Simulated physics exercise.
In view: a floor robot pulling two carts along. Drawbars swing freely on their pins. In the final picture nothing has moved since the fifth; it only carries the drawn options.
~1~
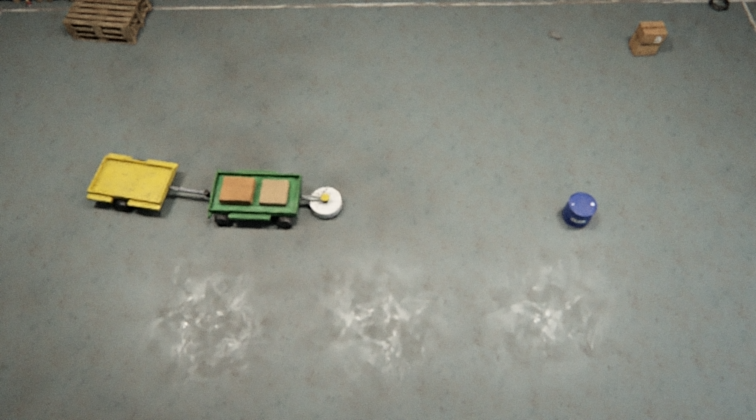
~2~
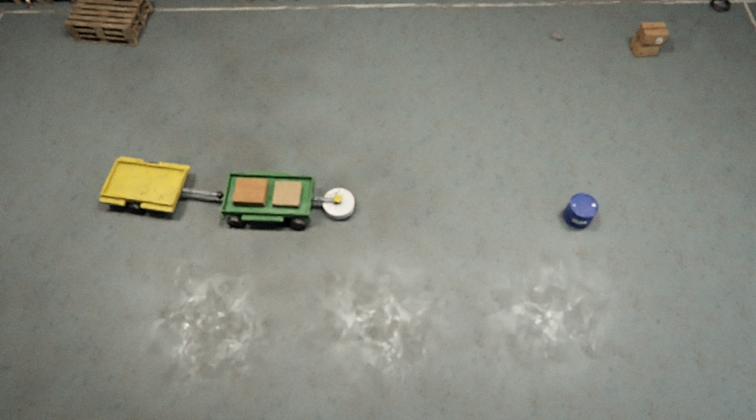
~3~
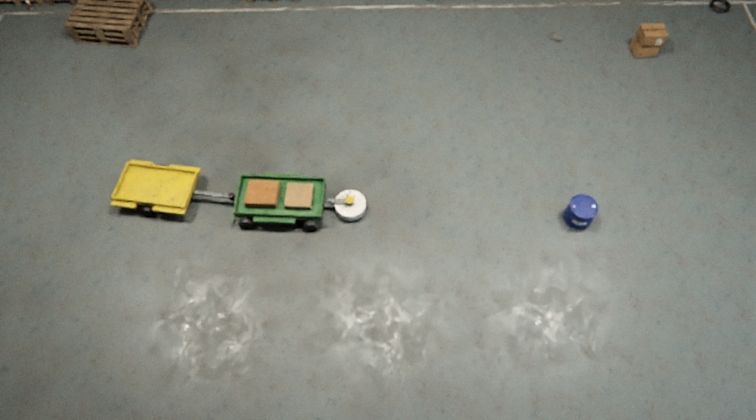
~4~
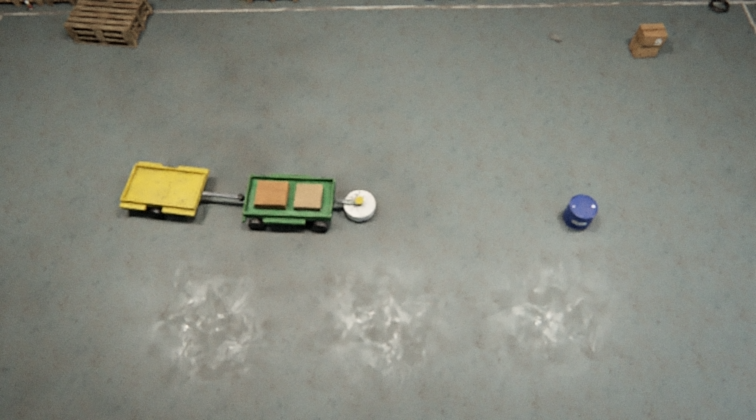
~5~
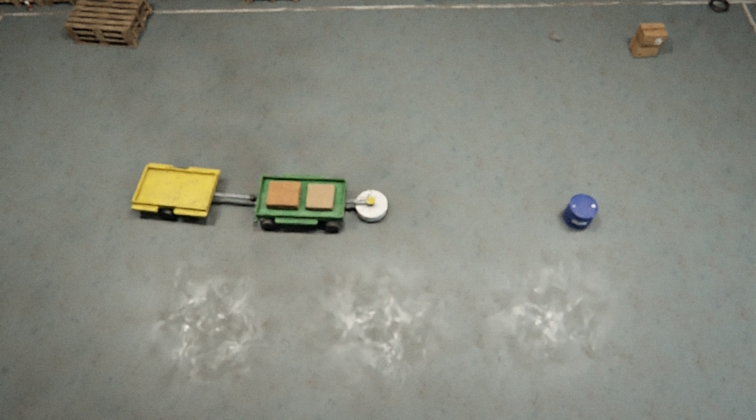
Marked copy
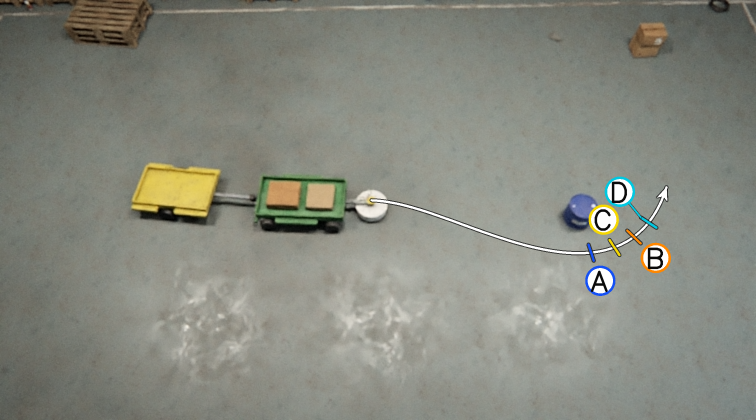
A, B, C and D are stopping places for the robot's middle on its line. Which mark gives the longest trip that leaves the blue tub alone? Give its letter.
It can go as far as C.
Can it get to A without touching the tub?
For that mark, yes.
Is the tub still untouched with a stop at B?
No.
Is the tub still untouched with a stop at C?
For that mark, yes.
On the marked copy, A at (591, 253); B at (634, 237); C at (614, 247); D at (649, 223); the route from (371, 200) via (543, 249) to (667, 187).
With C. Early on, robot (453, 226), last cart (258, 195).
Further on, robot (536, 252), last cart (339, 204).
At the end, robot (611, 251), last cart (408, 217); nothing has been touched.
As for the rest, A is safe but short; B is too far, the tub has been hit; D is too far, the tub has been hit.
